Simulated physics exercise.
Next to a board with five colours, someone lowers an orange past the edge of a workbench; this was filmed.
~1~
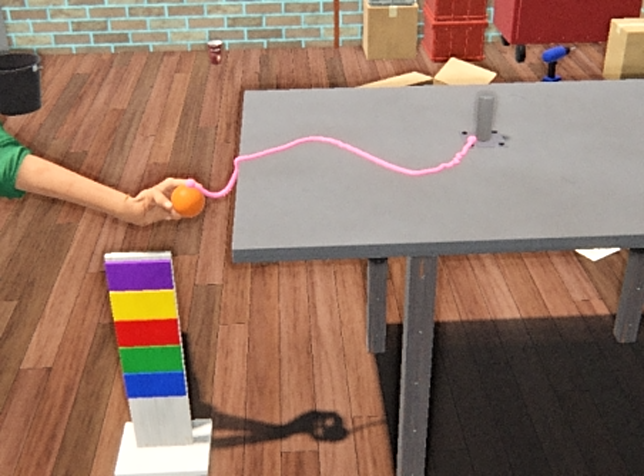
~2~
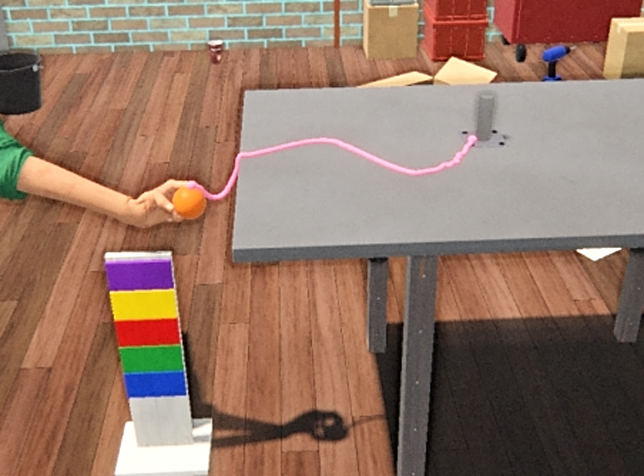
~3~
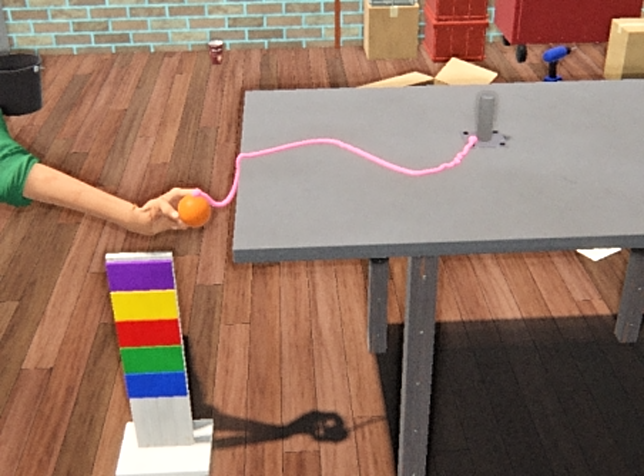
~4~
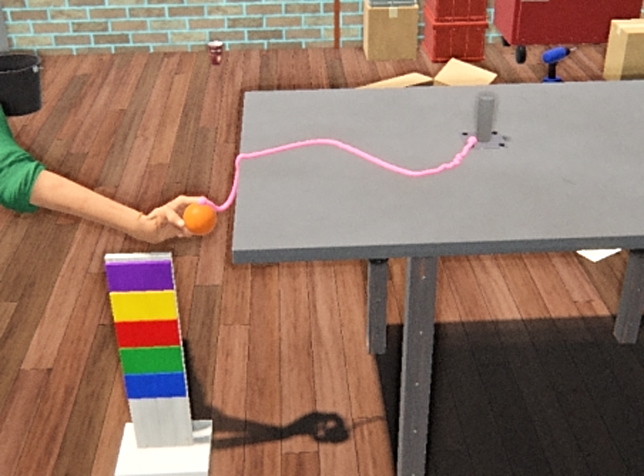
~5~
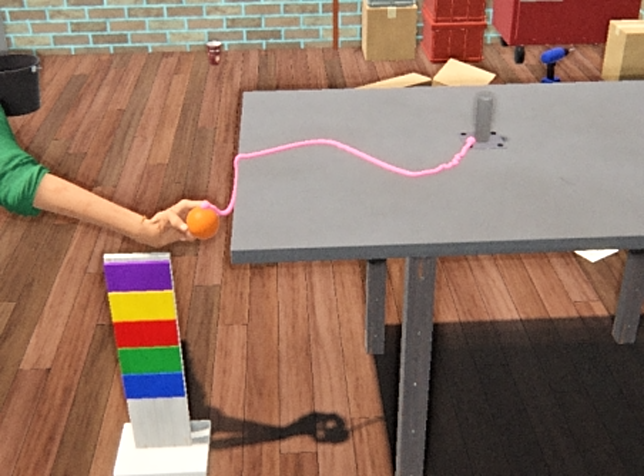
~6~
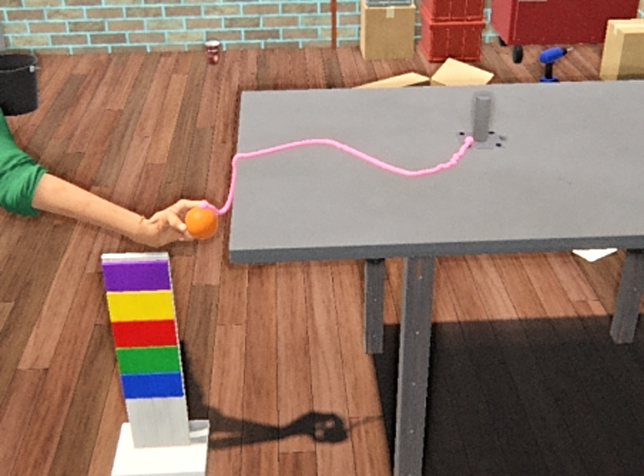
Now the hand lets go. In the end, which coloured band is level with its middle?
The red band.
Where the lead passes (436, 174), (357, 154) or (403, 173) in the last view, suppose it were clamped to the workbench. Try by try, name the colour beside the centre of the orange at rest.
Result per try, in sequence: Yellow / purple / yellow.
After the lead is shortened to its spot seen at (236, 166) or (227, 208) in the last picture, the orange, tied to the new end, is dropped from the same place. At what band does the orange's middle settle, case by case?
Cut one gives purple; cut two gives yellow.
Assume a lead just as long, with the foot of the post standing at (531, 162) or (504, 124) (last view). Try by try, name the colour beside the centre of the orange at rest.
Going case by case, it's yellow and then yellow.
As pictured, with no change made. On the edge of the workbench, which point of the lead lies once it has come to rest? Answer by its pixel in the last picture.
At (315, 142).
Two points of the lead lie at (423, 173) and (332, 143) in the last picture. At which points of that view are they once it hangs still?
The first lands at (370, 151), while the second lands at (254, 164).
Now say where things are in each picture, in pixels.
The first picture shows orange (188, 200); purple (139, 277); yellow (144, 306); red (148, 334); green (151, 360); blue (155, 386).
The second picture shows orange (189, 203); lead through (463, 154) (421, 173) (363, 154) (301, 143) (239, 162).
The third picture shows orange (194, 211).
The fourth picture shows orange (200, 218); lead through (463, 155) (421, 174) (363, 155) (301, 145) (239, 163).
The fifth picture shows orange (203, 223).
The sixth picture shows orange (202, 222); lead through (460, 155) (417, 174) (360, 155) (298, 144) (236, 163).
Soon after, orange near (258, 327); level with red.
After that, orange near (238, 329); level with red.
In the end, orange near (245, 329); level with red. Its centre hangs level with the red band.
